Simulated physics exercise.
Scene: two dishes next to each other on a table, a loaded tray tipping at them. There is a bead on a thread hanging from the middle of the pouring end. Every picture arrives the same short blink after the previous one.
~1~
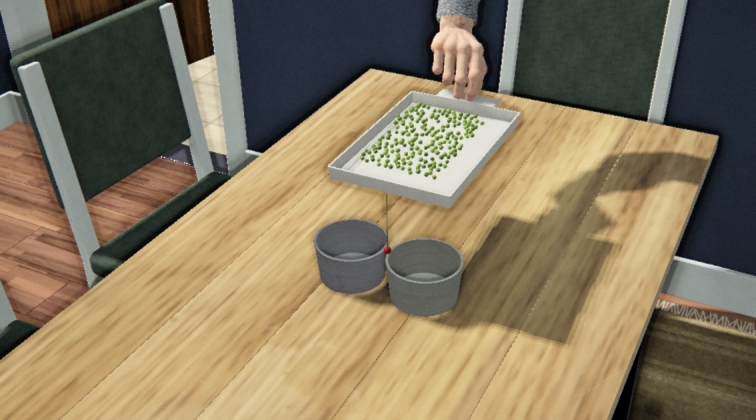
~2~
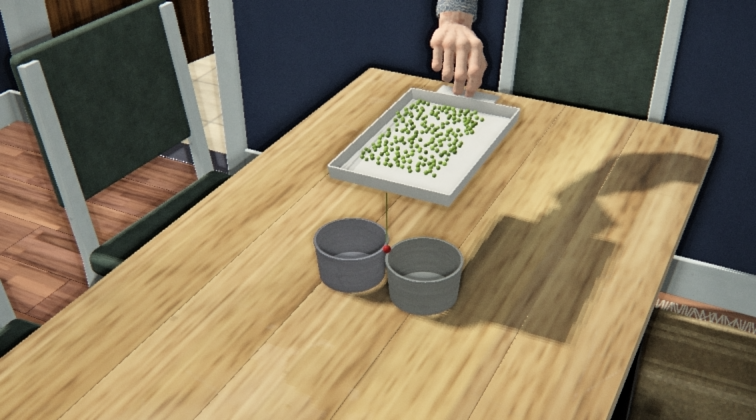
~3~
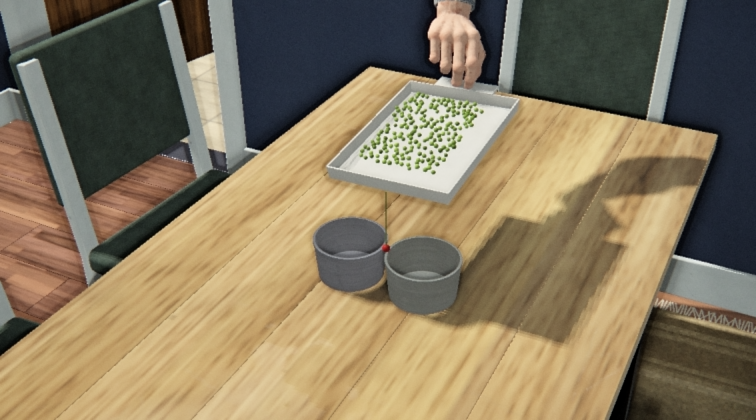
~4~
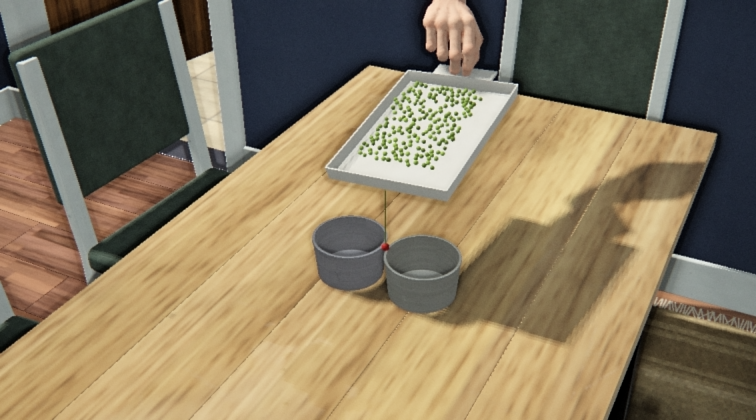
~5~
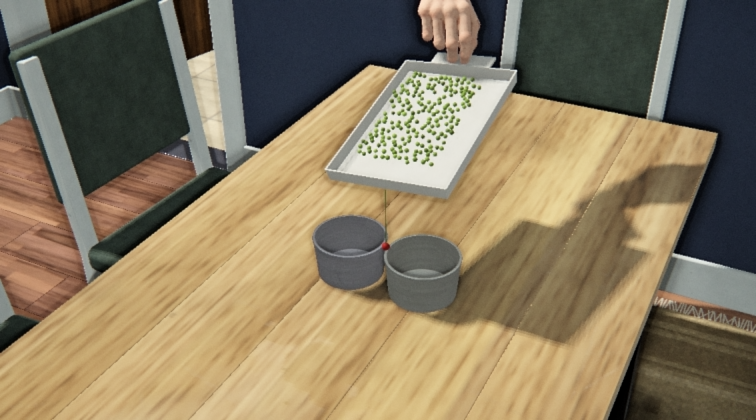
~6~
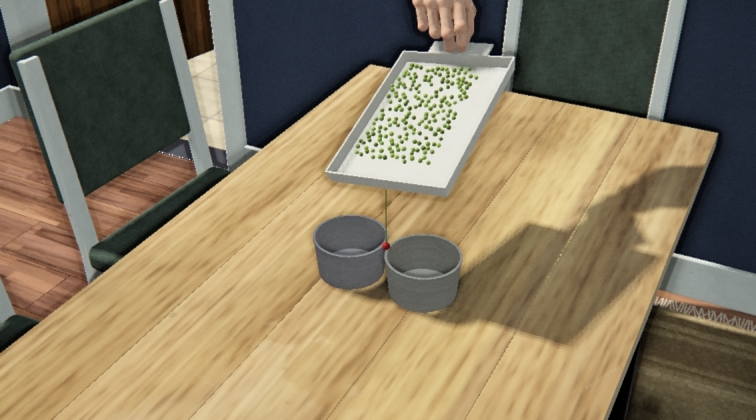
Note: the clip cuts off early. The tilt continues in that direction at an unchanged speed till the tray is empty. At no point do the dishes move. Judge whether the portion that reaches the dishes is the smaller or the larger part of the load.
Well, most of it stays in the dishes by the end.
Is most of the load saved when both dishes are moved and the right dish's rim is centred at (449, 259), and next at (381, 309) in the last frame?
Placing 1: A minority of it. Placing 2: A minority of it.
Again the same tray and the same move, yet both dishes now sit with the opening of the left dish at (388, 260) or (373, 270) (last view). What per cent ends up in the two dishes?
It comes to near 0 per cent the first time and near 10 per cent the second time.
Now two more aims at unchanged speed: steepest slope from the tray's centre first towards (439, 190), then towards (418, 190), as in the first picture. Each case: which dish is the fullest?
One gives the rightmost dish and two gives the rightmost dish.
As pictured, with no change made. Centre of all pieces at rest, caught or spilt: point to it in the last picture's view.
Near (337, 271), more or less.
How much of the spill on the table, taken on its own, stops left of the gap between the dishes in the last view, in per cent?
Reading: Around 100 %.
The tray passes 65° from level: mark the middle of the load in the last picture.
The load's middle is around (346, 176).
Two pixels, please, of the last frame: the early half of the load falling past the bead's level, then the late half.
Earlier half at (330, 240), later half at (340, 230).
Soon after the last picture, tray tipped steeply; most on the tray; a stray few in the left dish; a small part outside both; a small part in the air.
A little later, tray tipped past a quarter turn; about half on the tray; a small part in the left dish; about a quarter outside both; a small part in the air.
Later still, tray tipped past a quarter turn; about two thirds in the left dish; about a third outside both.
At rest, tray tipped past a quarter turn; none in the right dish; about two thirds in the left dish; about a third outside both.
